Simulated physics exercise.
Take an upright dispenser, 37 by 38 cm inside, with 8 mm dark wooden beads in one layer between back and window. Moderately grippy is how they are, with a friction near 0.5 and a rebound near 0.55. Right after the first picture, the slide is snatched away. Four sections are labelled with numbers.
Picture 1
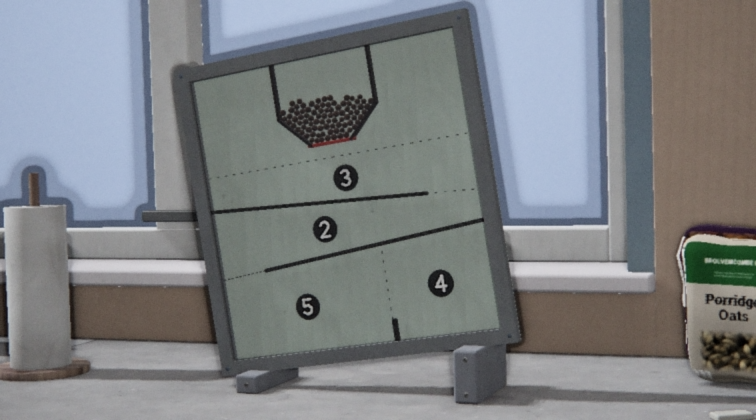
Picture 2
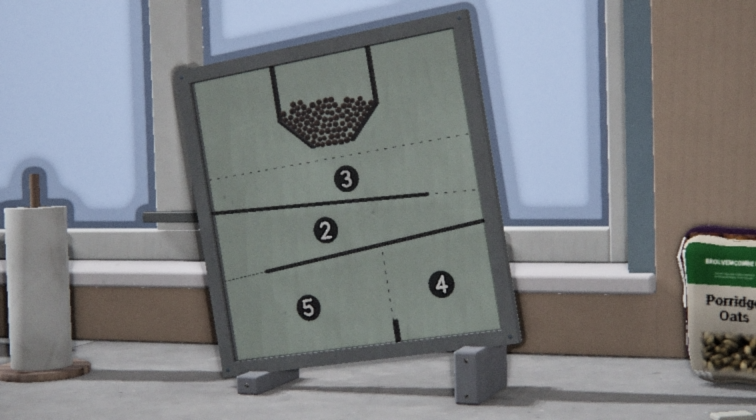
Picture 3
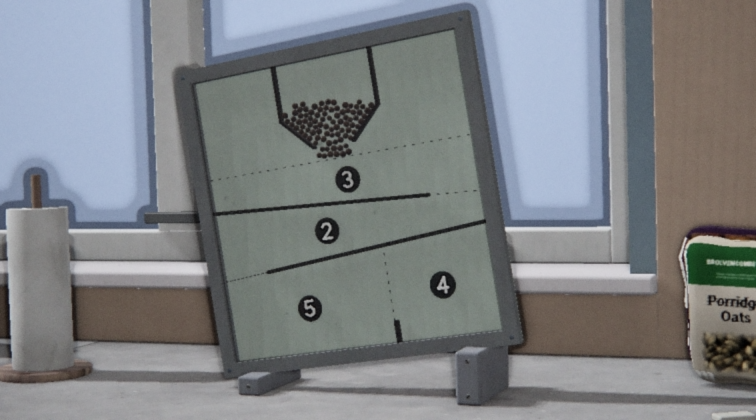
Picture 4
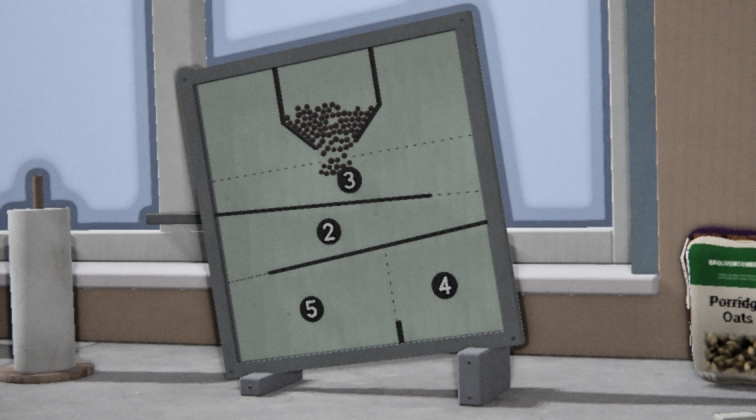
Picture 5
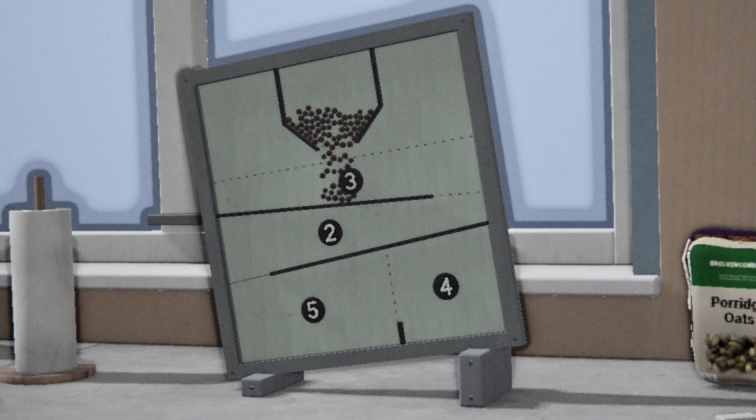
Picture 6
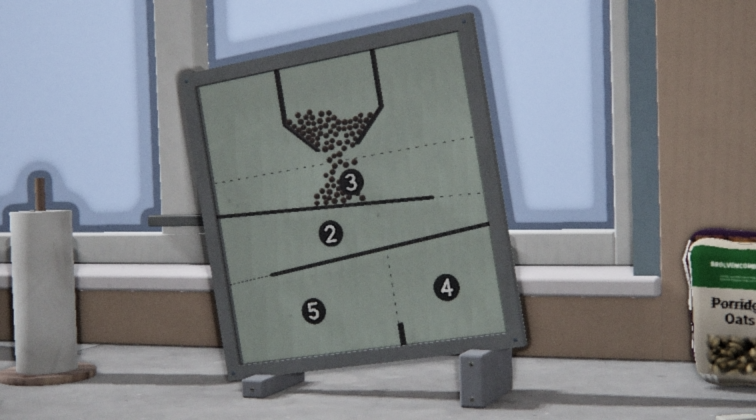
A tilted board with numbered sections held a cluster of dark beads in a funnel near its top, then the beads poured through the bottom opening and gathered on the upper sloping bar.
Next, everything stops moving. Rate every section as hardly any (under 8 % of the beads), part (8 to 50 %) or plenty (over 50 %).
Section 2: Hardly any; section 3: Plenty; section 4: Hardly any; section 5: Hardly any.
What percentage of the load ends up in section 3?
Close to 100 per cent of the load rests there.
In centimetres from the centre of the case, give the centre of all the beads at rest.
Some 3 cm left, 1 cm up.
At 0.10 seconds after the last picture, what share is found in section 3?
65 per cent.
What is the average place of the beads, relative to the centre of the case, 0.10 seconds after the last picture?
Roughly 2 centimetres to the left and 4 centimetres above.
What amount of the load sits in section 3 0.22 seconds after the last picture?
About 95 per cent.
Then, 0.10 s after the last picture, the beads' middle is 2 cm left of and 4 cm above the centre; no. 3, 65 %.
Then, 0.22 s after the last picture, the beads' middle is 2 cm left of and 2 cm above the centre; no. 3, 95 %.
Then, 0.45 s after the last picture, the beads' middle is 2 cm left of and 1 cm above the centre; no. 3, 100 %.
All still 2.7 s after it, no. 2, 0 %, no. 3, 100 %, no. 4, 0 %, no. 5, 0 %.
